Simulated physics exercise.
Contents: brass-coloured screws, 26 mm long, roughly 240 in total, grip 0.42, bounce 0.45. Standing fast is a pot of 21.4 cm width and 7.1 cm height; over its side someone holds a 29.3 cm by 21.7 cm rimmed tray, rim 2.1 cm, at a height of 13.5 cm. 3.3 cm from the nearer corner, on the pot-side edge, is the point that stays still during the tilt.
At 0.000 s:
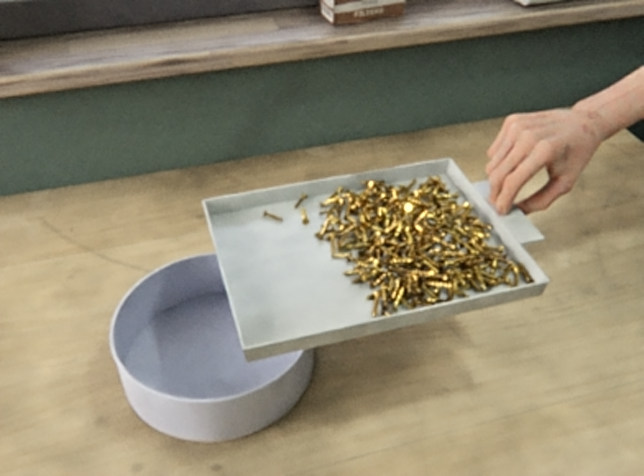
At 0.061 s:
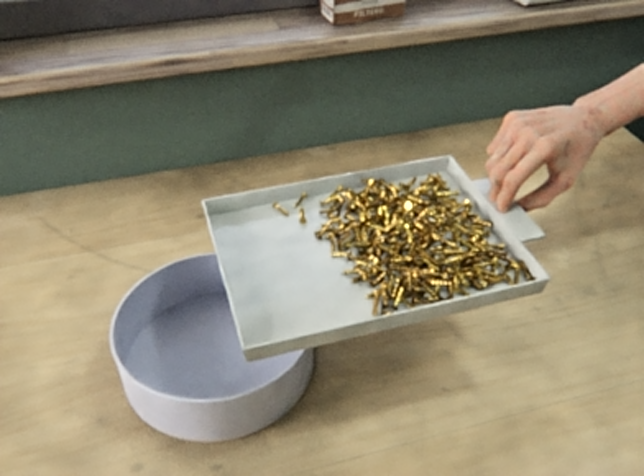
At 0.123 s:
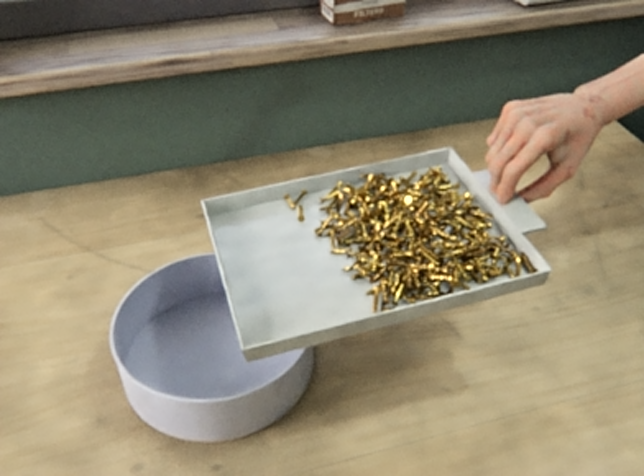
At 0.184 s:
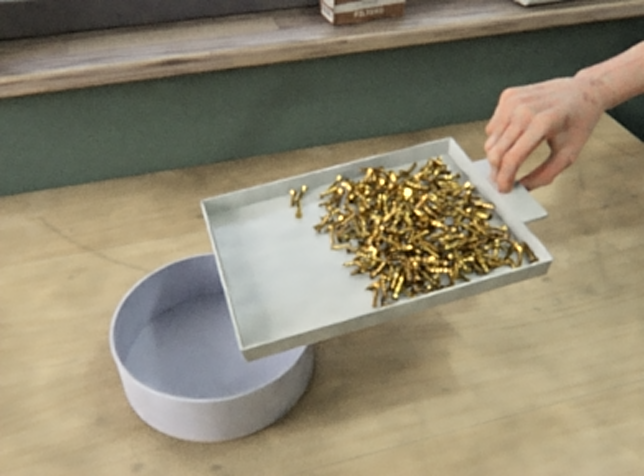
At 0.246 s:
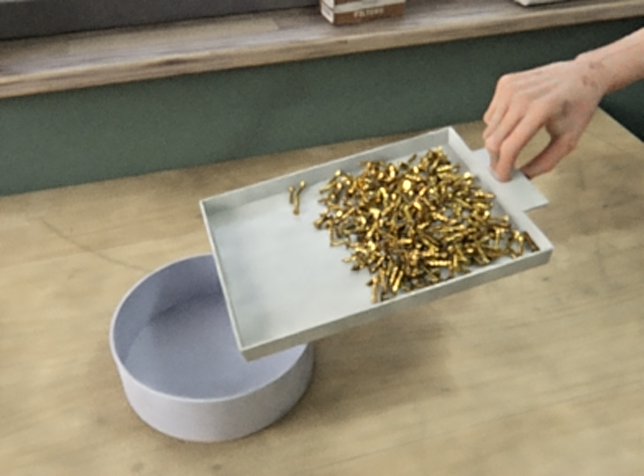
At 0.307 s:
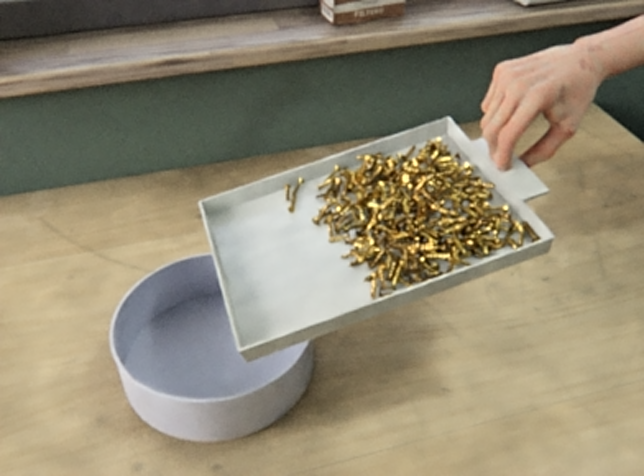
A hand grips the tab of a pale rimmed tray and slowly raises its right end, tilting it slightly down toward the round pot at left, while the heap of brass-coloured screws stays bunched on the tray's right side.
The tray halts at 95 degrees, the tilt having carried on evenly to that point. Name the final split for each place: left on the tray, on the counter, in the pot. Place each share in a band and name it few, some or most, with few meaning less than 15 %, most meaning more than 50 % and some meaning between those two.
In the end: Tray few, counter few, pot most.
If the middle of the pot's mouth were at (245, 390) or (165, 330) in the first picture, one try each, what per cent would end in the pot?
Roughly 50 and 90 percent.
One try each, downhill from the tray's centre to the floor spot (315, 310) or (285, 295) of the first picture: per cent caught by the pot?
The share comes to about 5 in a hundred, then about 50 in a hundred.
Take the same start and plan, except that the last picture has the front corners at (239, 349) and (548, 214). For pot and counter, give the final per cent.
Pot 85; counter 15.
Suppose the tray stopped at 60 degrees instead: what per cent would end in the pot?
You'd end up with some 15 % in the pot.
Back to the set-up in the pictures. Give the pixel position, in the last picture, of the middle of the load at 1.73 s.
Roughly (214, 264).
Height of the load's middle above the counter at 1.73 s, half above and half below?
The halfway mark sits at about 16 cm.
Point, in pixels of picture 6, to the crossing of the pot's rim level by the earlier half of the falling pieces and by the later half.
Earlier half close to (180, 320), later half at (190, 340) in pixels.
After 1.16 s, tilt 50 degrees; the tray holds 95 %, the pot 0 %.
After 1.73 s, tilt 76 degrees; the tray holds 85 %, the pot 15 %.
After 2.35 s, tilt 95 degrees; the tray holds 5 %, the pot 90 %.
By 3.2 s all is still; tray 0 %, counter 5 %, pot 95 %.
